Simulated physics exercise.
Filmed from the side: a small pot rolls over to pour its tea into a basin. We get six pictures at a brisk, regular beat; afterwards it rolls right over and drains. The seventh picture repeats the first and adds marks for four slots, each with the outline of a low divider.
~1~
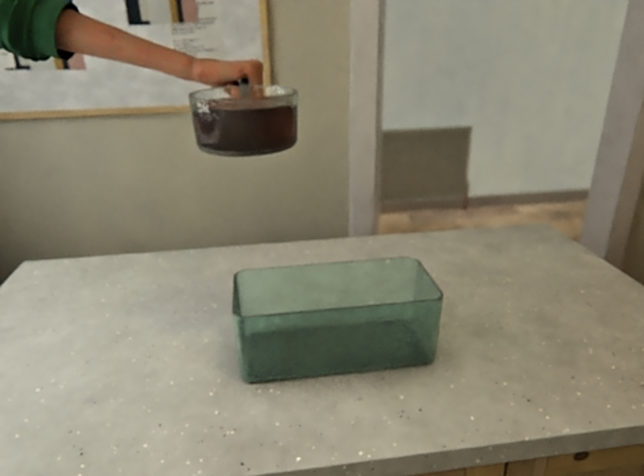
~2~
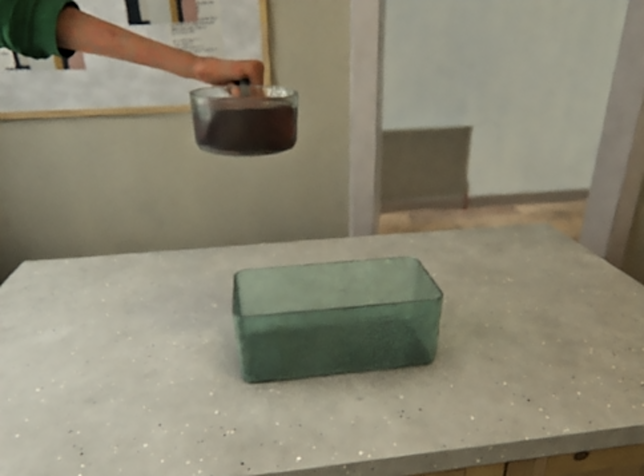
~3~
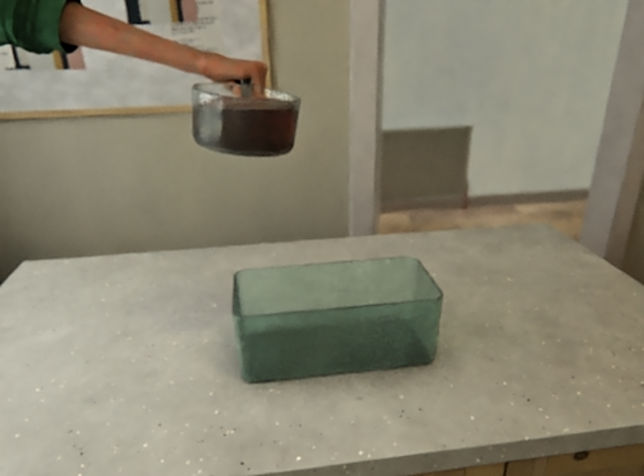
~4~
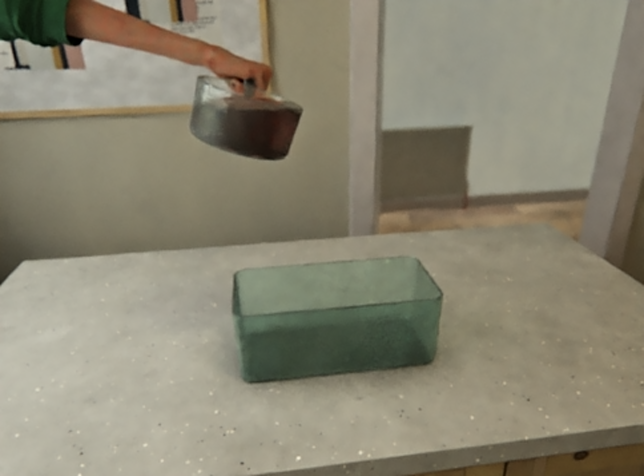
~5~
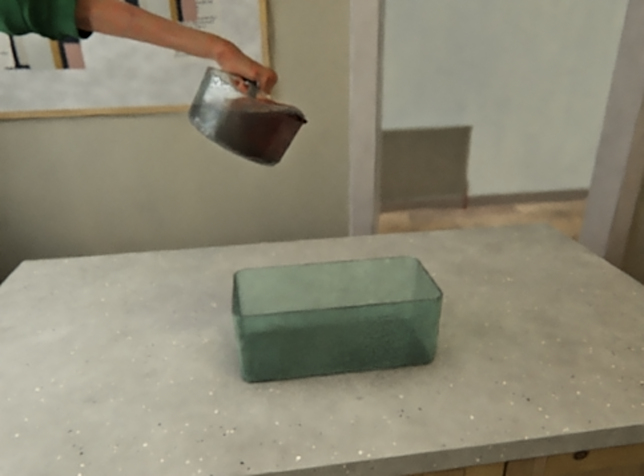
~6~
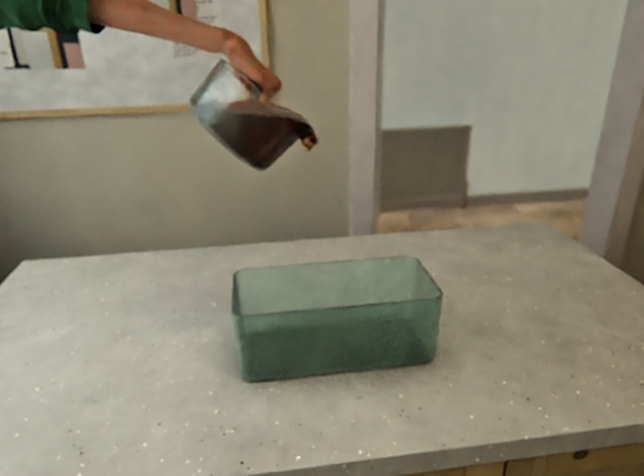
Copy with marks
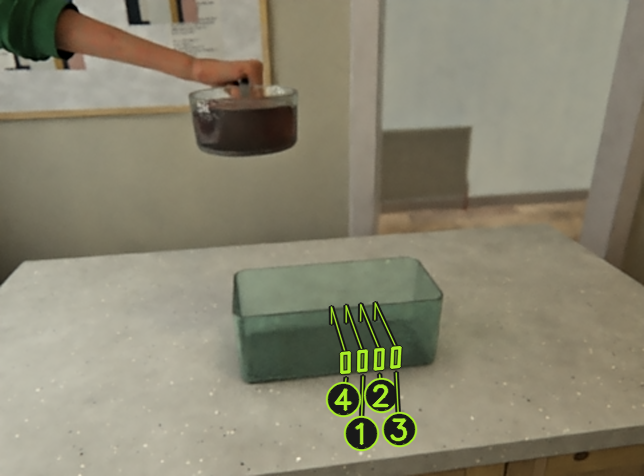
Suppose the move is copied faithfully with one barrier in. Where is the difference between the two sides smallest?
Slot 1.
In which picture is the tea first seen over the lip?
Picture 5.
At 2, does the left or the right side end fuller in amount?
The left side.
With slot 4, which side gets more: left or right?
More ends on the right.
In lime, 1 at (362, 376); 2 at (379, 374); 3 at (396, 372); 4 at (346, 377).
With 1, about 46 % ends left of the wall and 51 % right of it; 3 % is lost outside.
With 2, about 73 % ends left of the wall and 23 % right of it; 5 % is lost outside.
With 3, about 88 % ends left of the wall and 7 % right of it; 5 % is lost outside.
With 4, about 23 % ends left of the wall and 75 % right of it.
